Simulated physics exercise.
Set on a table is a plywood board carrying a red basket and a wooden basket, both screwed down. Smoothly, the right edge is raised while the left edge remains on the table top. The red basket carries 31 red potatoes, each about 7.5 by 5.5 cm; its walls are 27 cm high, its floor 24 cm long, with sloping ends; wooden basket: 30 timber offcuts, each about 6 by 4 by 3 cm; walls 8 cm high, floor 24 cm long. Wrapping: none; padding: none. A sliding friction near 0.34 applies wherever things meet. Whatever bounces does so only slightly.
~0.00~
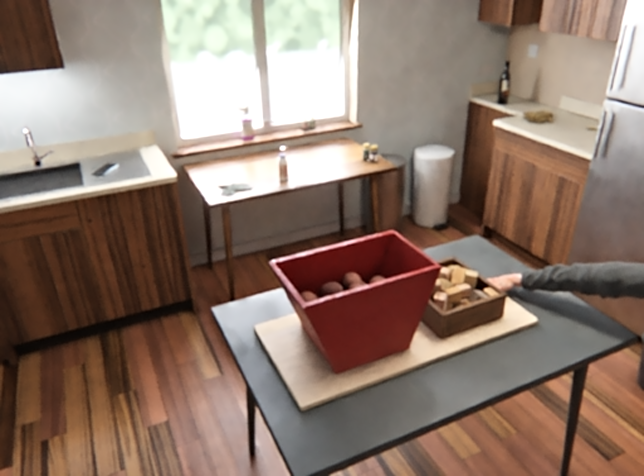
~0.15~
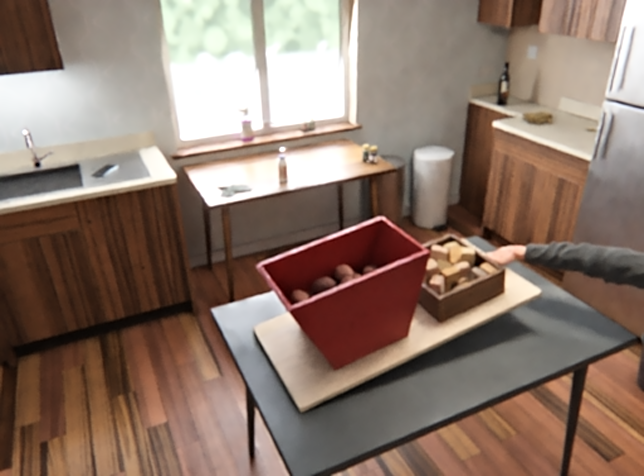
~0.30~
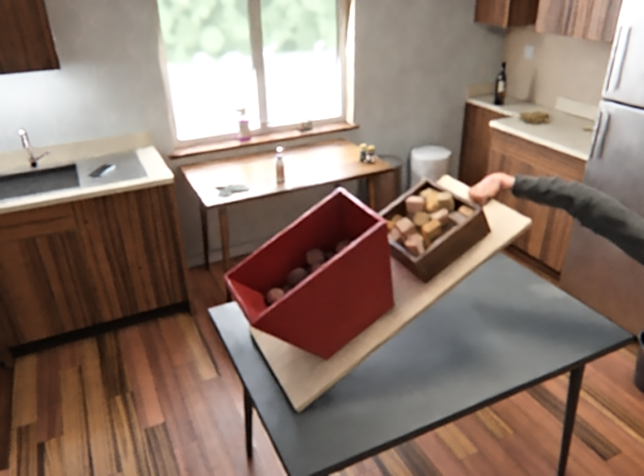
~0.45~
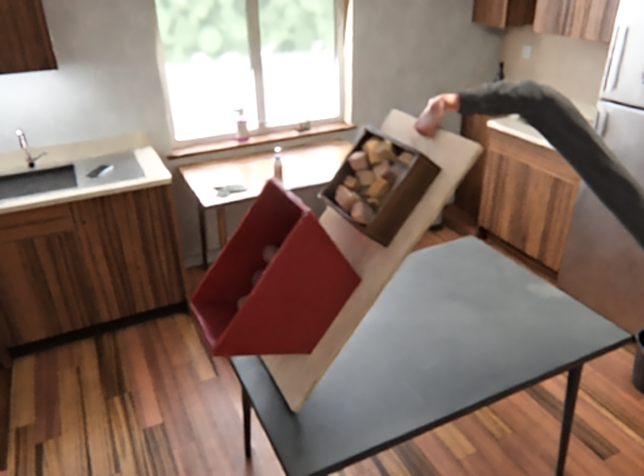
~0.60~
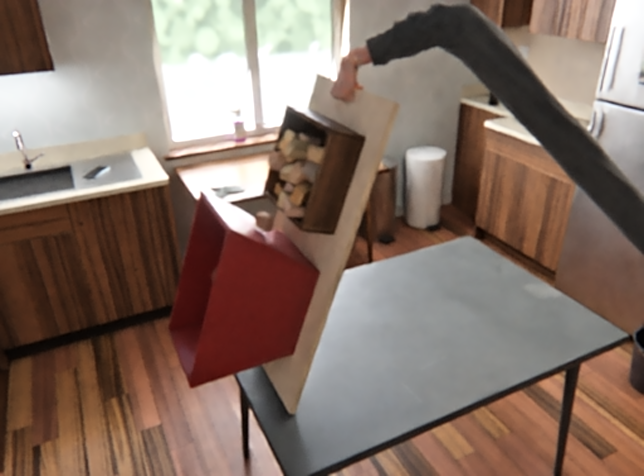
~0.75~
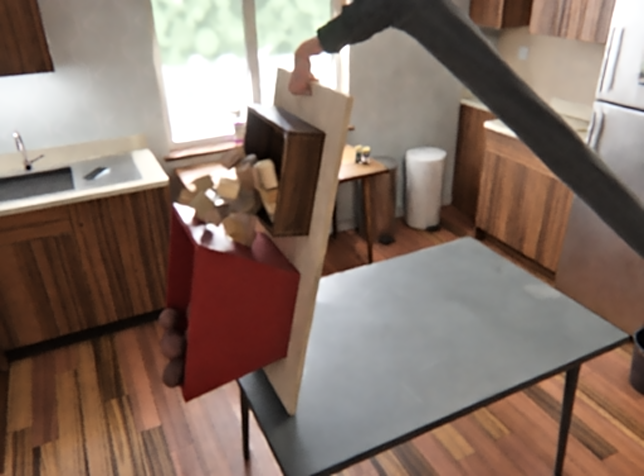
In a kitchen, a hand raises the right end of a board on a grey table, tilting it steeply with its red basket of round lumps and smaller wooden basket still attached. Wood chunks tumble from the upper basket over the red one, and round lumps emerge at the red basket's lower left.
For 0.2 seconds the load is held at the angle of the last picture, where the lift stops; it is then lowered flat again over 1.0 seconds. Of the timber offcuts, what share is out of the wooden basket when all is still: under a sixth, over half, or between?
I'd say it will hang on to under half of them.
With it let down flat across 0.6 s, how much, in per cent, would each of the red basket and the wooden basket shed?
Well, that would cost the red basket 60 per cent and the wooden basket 60 per cent.
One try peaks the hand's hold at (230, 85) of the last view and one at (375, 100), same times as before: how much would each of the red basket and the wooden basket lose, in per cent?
Red basket: 100 %, then 10 %; wooden basket: 100 %, then 50 %.
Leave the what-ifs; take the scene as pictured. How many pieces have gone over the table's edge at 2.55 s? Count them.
Around 25.
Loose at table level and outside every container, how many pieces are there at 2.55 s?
Near 2, by my count.
After 1.04 s, tilt 76°; red basket 18 in, 13 out and wooden basket 8 in, 22 out.
After 1.40 s, tilt 45°; red basket 14 in, 17 out and wooden basket 7 in, 23 out.
After 1.90 s, tilt 1°; red basket 13 in, 18 out and wooden basket 7 in, 23 out.
Outcome (at 2.55 s), red basket 13 in, 18 out and wooden basket 7 in, 23 out. Asked share, 23 of 30, 77 per cent.
